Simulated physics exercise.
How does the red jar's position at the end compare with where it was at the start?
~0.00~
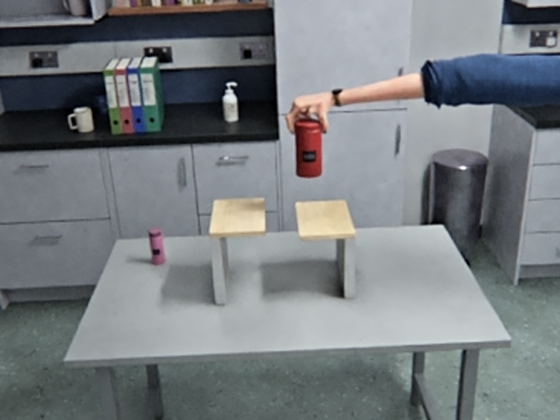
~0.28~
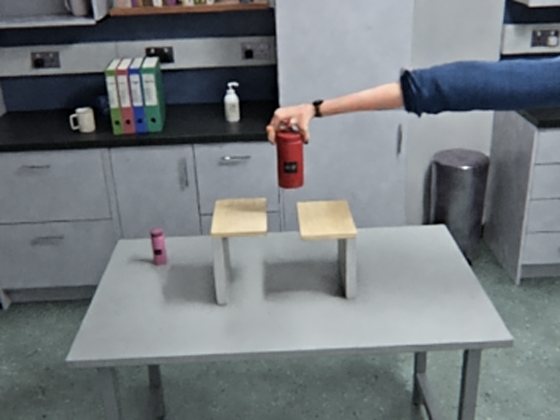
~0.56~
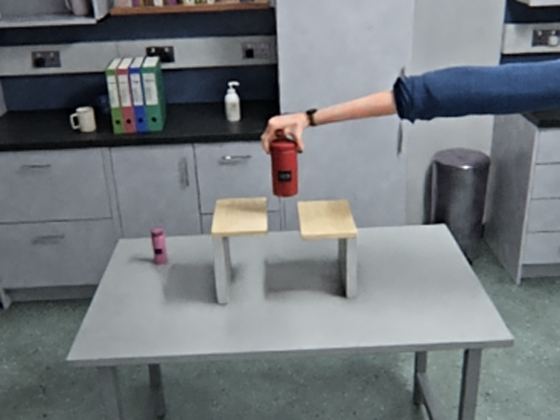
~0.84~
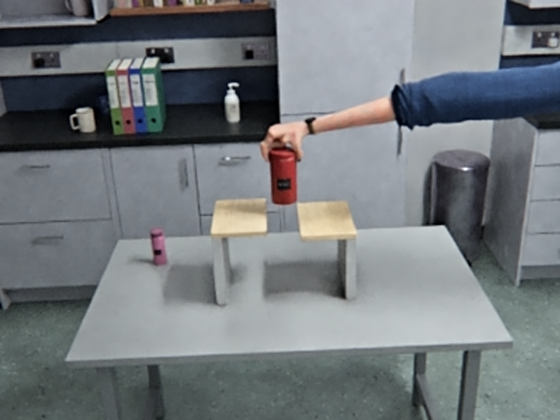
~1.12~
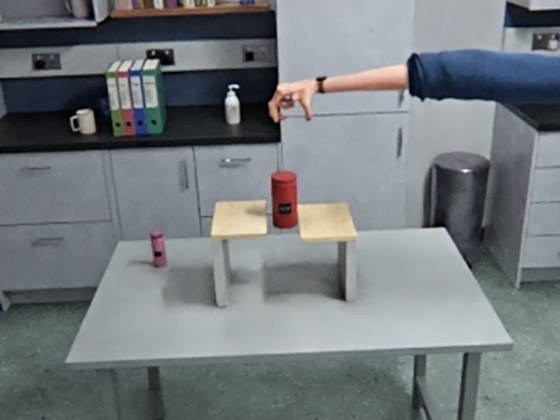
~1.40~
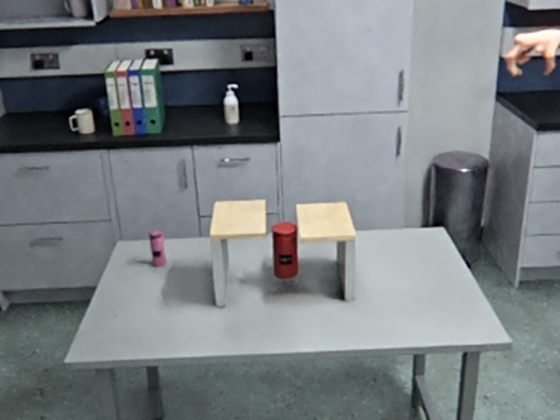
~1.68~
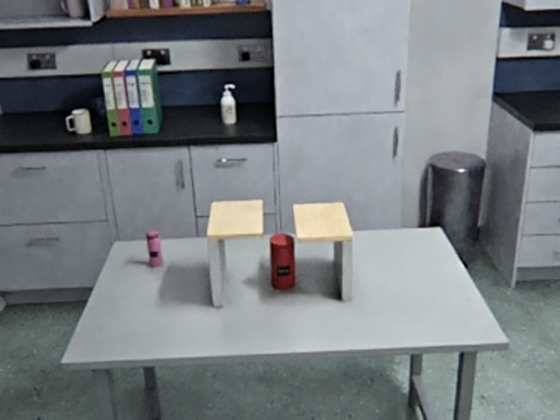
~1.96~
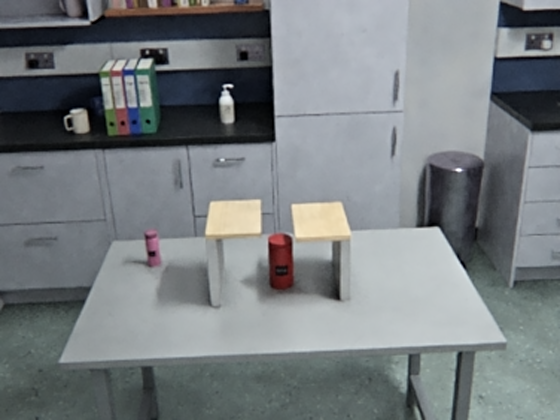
At the start the red jar was held in a hand above the stand, but by the end it stood upright on the table below the gap, lower and slightly farther left.
A red jar was lowered by a hand toward the gap between two wooden-topped stands on a grey table, then released. It dropped upright through the gap and came to rest standing on the table, while a small pink shaker stayed put.
